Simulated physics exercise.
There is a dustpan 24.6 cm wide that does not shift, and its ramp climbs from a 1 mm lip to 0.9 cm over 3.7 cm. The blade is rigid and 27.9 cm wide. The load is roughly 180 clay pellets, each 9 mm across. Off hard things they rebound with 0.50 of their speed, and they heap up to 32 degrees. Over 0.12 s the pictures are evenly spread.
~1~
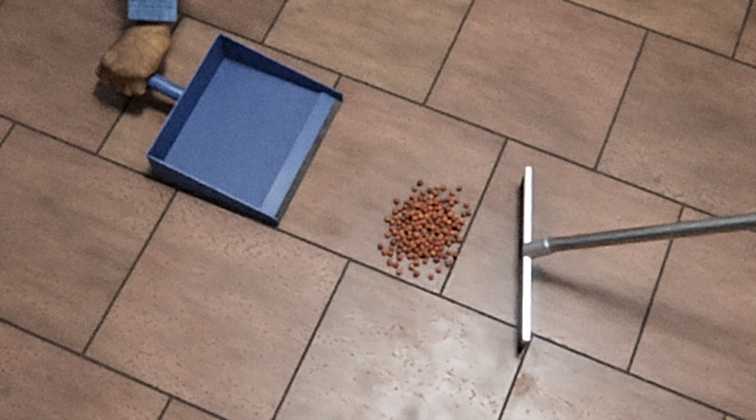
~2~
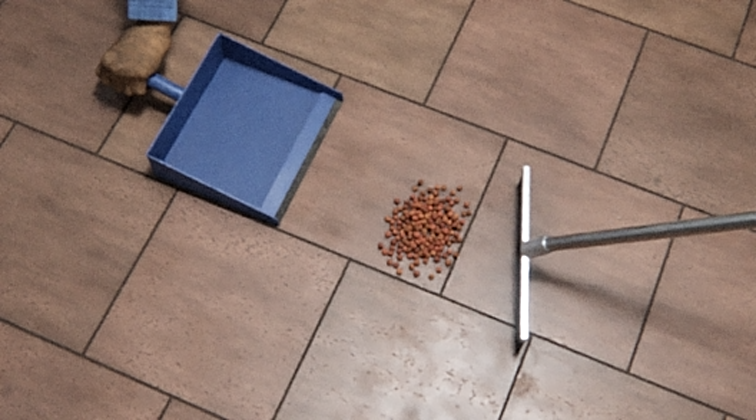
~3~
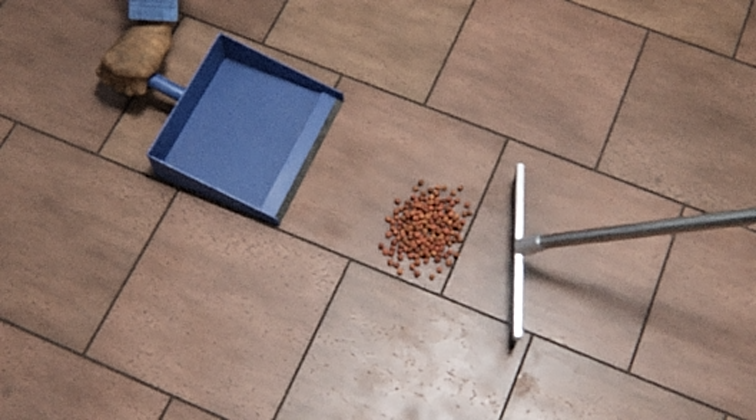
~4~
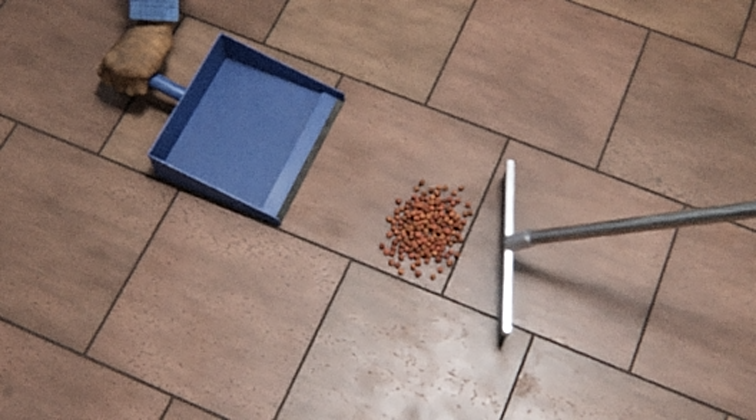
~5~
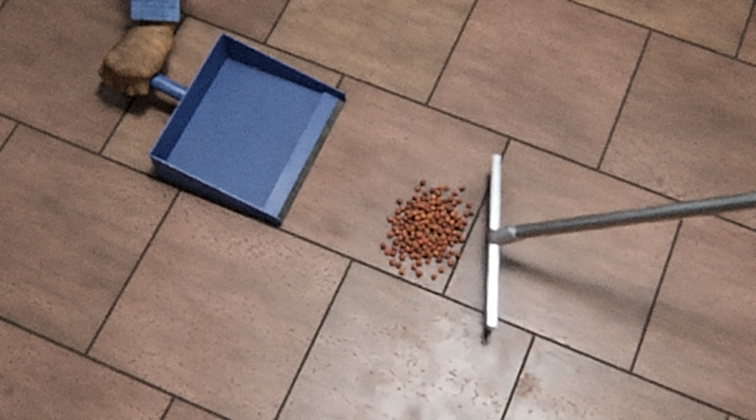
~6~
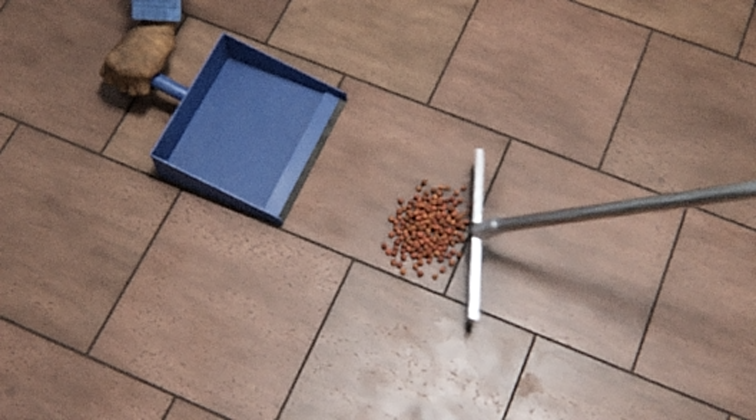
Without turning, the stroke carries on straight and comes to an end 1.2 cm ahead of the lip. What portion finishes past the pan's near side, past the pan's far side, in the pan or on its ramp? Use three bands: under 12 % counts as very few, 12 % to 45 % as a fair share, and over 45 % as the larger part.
Past the pan's near side: A fair share; past the pan's far side: Very few; in the pan or on its ramp: The larger part.
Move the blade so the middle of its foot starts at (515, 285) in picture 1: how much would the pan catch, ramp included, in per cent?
Estimate: ~ 50 %.
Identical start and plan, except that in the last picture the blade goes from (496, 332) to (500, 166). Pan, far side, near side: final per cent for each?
That ends as pan 20, far 0, and near 30.
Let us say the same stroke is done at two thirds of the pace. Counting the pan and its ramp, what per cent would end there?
In that case roughly 25 percent.
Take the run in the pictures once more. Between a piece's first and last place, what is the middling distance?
It works out to some 26 cm.
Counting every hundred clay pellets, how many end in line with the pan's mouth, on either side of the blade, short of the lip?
Roughly 20 in a hundred.
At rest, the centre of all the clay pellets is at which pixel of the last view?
Look around (264, 196) in the last picture.
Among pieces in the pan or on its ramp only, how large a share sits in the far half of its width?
Roughly 20 percent.
Then, 0.11 s after the last picture, middle of the blade 15 cm from the lip; 0 % over the lip, far side 0 %, near side 10 %.
Then, 0.18 s after the last picture, middle of the blade 8 cm from the lip; 0 % over the lip, far side 0 %, near side 20 %.
Then, 0.39 s after the last picture, middle of the blade 6 cm from the lip; 55 % over the lip, far side 0 %, near side 30 %.
In the end, near side 30 %, far side 0 %, pan 50 %, in front of the lip or behind the blade 20 %.
